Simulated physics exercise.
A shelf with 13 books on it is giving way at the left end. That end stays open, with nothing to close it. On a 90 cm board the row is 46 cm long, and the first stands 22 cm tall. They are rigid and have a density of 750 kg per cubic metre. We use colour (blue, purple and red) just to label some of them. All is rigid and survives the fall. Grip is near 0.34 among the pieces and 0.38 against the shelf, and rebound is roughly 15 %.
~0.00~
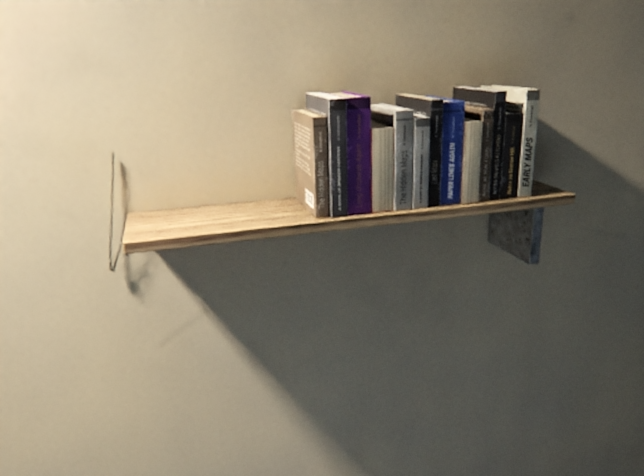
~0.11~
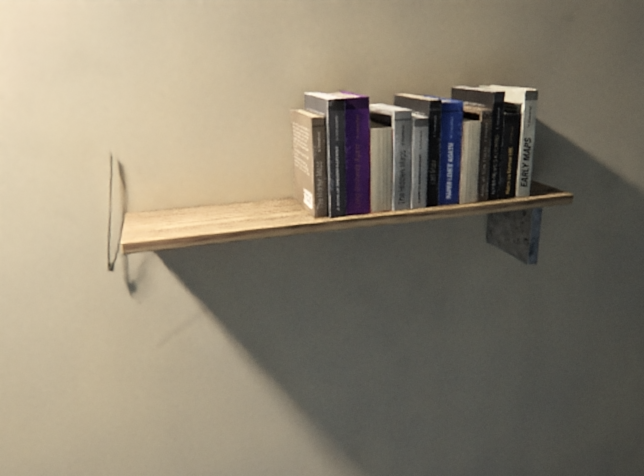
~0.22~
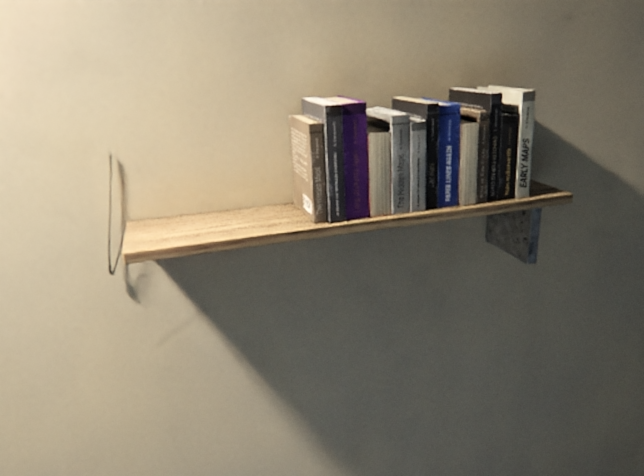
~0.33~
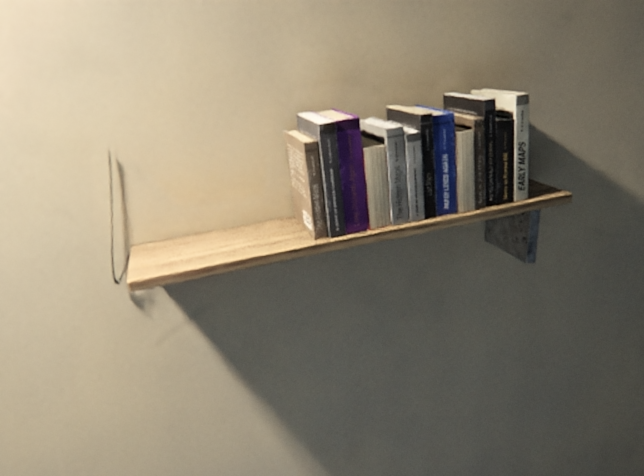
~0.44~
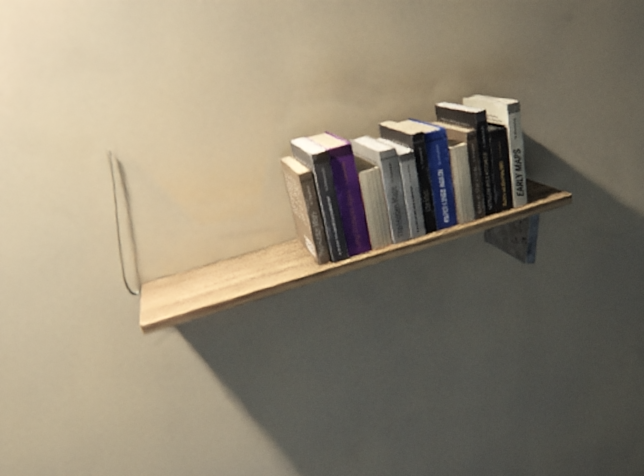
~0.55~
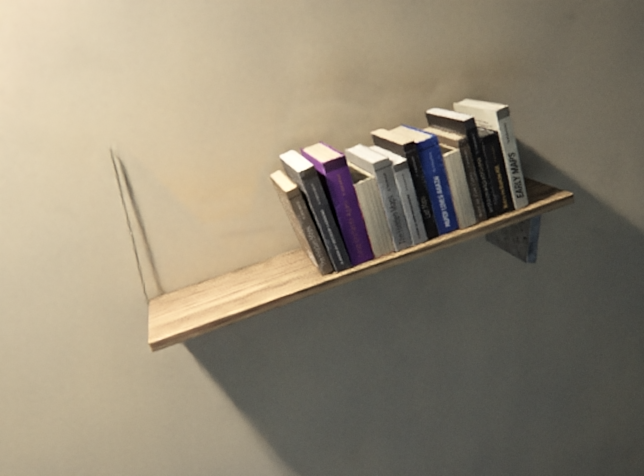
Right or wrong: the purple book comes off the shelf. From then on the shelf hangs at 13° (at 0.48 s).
Wrong.
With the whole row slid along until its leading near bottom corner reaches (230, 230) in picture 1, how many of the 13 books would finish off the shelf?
That comes to 3.
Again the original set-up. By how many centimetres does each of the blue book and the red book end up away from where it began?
Roughly blue 20, red 20.
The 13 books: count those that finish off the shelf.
The tally stands at 0.
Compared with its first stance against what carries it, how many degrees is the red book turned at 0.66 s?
At that moment, roughly 15 degrees.
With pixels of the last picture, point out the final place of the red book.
It ends up centred close to (283, 240).
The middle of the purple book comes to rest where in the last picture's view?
Roughly at (225, 259).
Around 0.66 s, none of the 13 books off the shelf, 13 disturbed; purple book tipped 13°; blue book tipped 14°.
Around 0.80 s, none of the 13 books off the shelf, 13 disturbed; purple book tipped 35°; red book tipped 29°.
Around 1.06 s, none of the 13 books off the shelf, 13 disturbed; purple book tipped 59°; red book tipped 53°.
Finally (1.6 s), none of the 13 books off the shelf, 13 disturbed; purple book on its side; red book tipped 54°; blue book tipped 53°. Seen by the last camera, middles, purple book near (225, 259), red book near (283, 240).
